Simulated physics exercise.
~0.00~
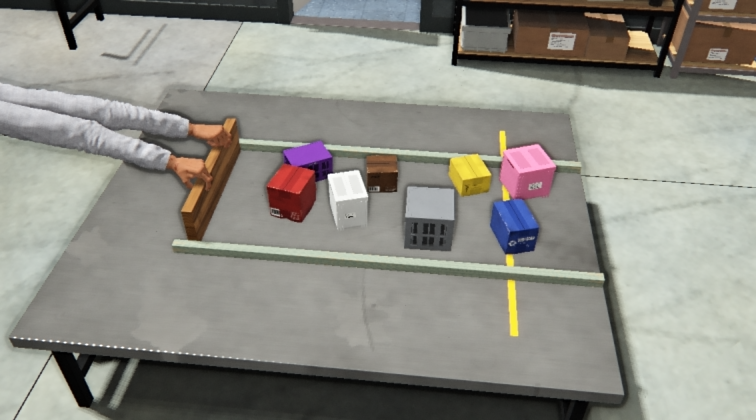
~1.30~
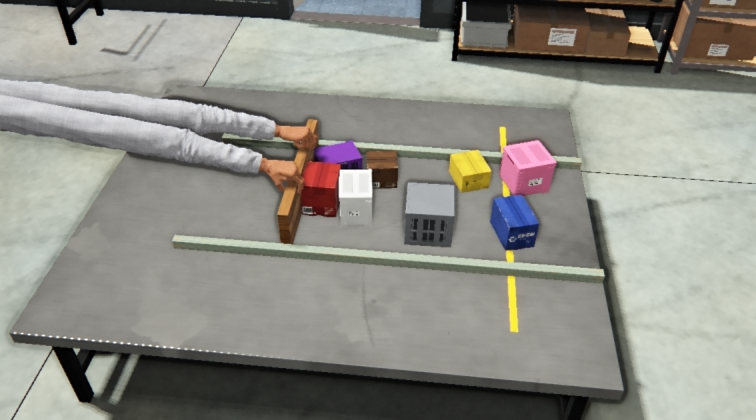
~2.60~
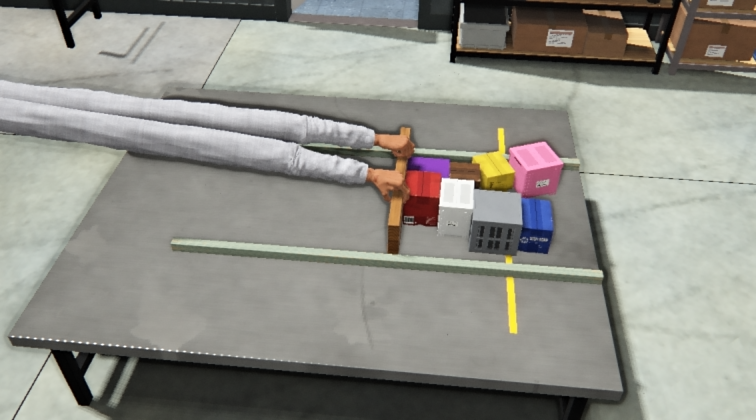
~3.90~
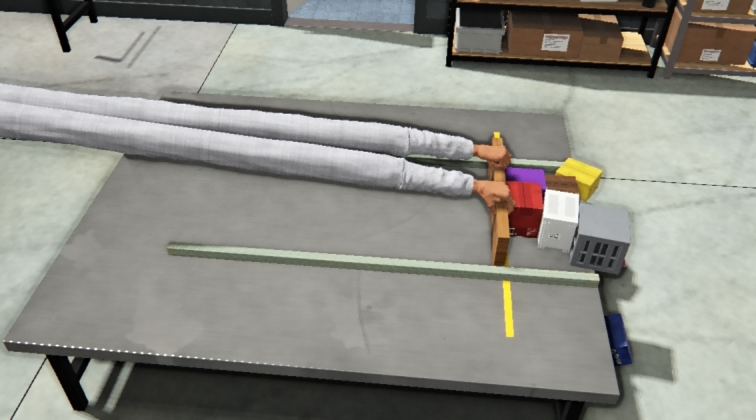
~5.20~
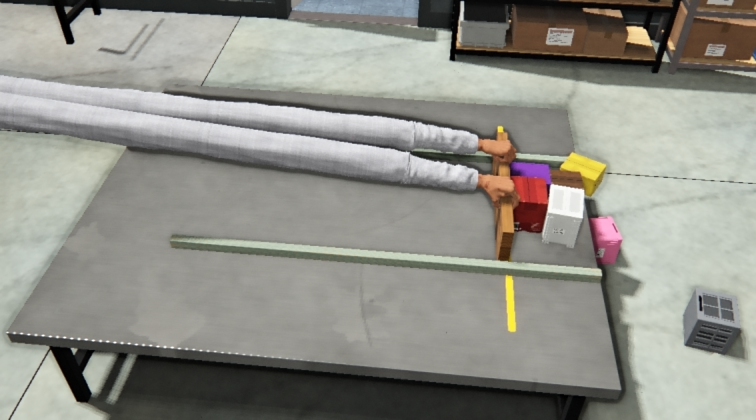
A wooden plank, held upright by two hands in pale grey sleeves, slides right across a grey table toward a scattered group of colourful boxes. It meets the red and purple boxes first, pressing them toward the white and brown ones. The bunched group then shoves the grey crate and the yellow, blue and pink boxes past the yellow tape line. As the plank reaches the tape and stops, the blue box drops off the right edge, and the pink box and grey crate go over too. The red, purple, white, brown and yellow boxes remain crowded near the edge.
